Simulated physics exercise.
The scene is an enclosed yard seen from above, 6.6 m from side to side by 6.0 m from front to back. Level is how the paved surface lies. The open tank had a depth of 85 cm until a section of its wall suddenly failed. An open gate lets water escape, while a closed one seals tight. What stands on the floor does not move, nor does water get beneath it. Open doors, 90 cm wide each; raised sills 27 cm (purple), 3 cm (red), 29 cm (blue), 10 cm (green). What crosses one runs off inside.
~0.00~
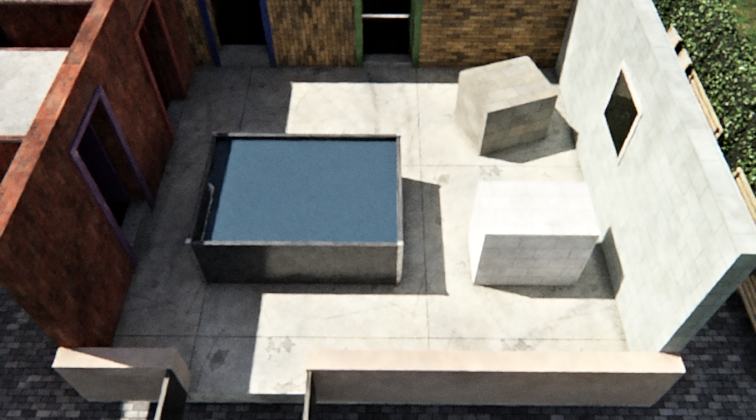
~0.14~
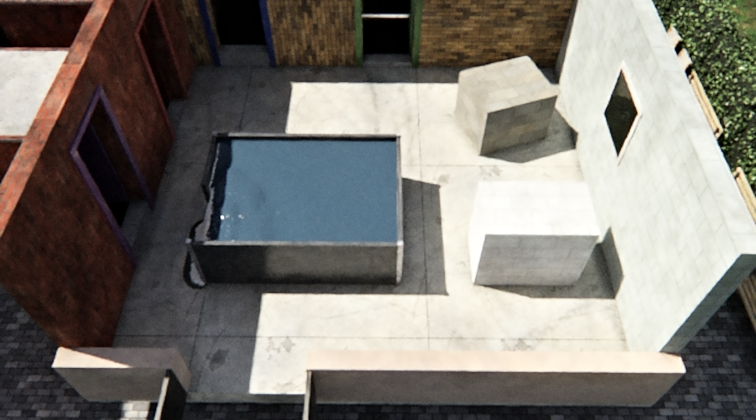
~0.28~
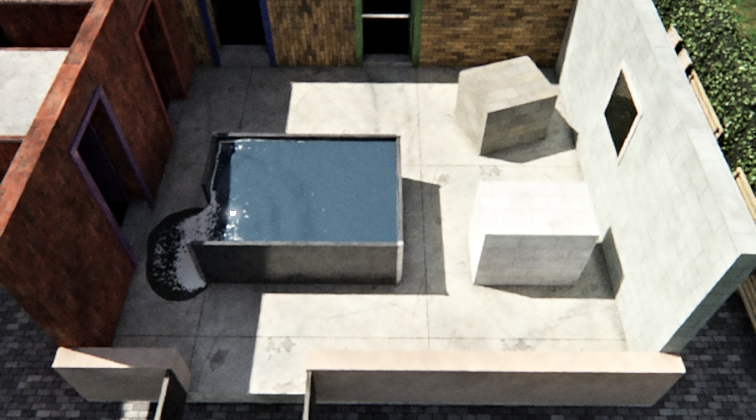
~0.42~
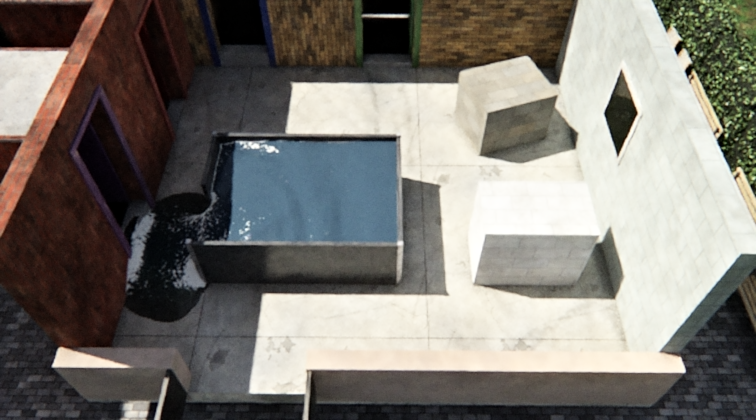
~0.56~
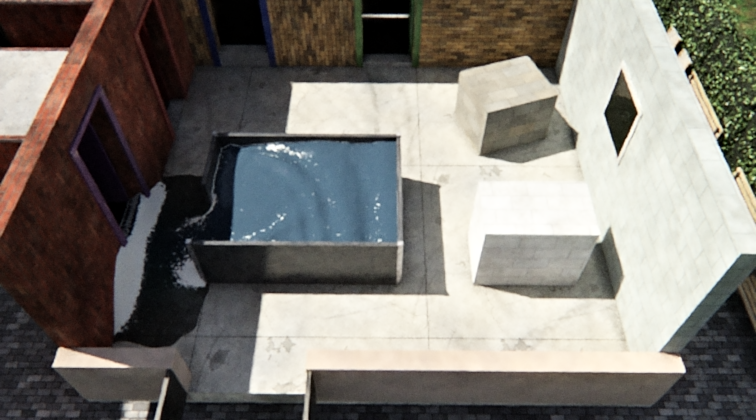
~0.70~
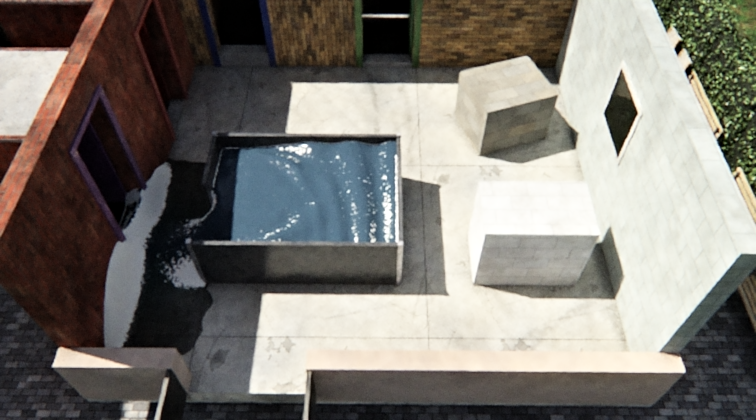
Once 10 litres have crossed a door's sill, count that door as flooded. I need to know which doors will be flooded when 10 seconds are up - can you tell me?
Sure: The purple door will be flooded, the red door will be flooded, the blue door will stay unflooded, the green door will stay unflooded.
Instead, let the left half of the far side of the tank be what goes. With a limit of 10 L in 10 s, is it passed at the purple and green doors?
Compared with the limit, purple is lower and green is higher.
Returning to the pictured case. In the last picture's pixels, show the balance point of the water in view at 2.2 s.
At about (266, 238).
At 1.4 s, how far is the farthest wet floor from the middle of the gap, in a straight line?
I'd say close to 3.8 m.
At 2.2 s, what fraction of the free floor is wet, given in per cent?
I'd say around 40 %.
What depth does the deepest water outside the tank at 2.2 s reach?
Max around 56 cm.
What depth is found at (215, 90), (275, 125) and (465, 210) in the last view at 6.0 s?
Depths in turn: Roughly 15, 2 and 1 centimetres.
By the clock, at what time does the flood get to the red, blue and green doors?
Red = 1.0 s, blue = 1.6 s, green = 3.0 s.
After 1.4 s water covers 20 % of the floor and is deepest (70 cm) near (105, 373); purple door 54 cm at the sill, 119 L in, red door 4 cm at the sill, 0 L in, blue door not reached, green door not reached.
After 2.2 s water covers 40 % of the floor and is deepest (56 cm) near (105, 373); purple door 49 cm at the sill, 271 L in, red door 5 cm at the sill, 1 L in, blue door 19 cm at the sill, 0 L in, green door not reached.
After 3.5 s water covers 60 % of the floor and is deepest (38 cm) near (109, 359); purple door 35 cm at the sill, 375 L in, red door 4 cm at the sill, 2 L in, blue door 18 cm at the sill, 0 L in, green door 6 cm at the sill, 0 L in.
After 6.0 s water covers 85 % of the floor and is deepest (26 cm) near (105, 373); purple door 22 cm at the sill, 408 L in, red door 4 cm at the sill, 4 L in, blue door 15 cm at the sill, 0 L in, green door 6 cm at the sill, 0 L in.
After 10.0 s water covers 95 % of the floor and is deepest (16 cm) near (569, 146); purple door 13 cm at the sill, 409 L in, red door 5 cm at the sill, 21 L in, blue door 9 cm at the sill, 0 L in, green door 7 cm at the sill, 0 L in.
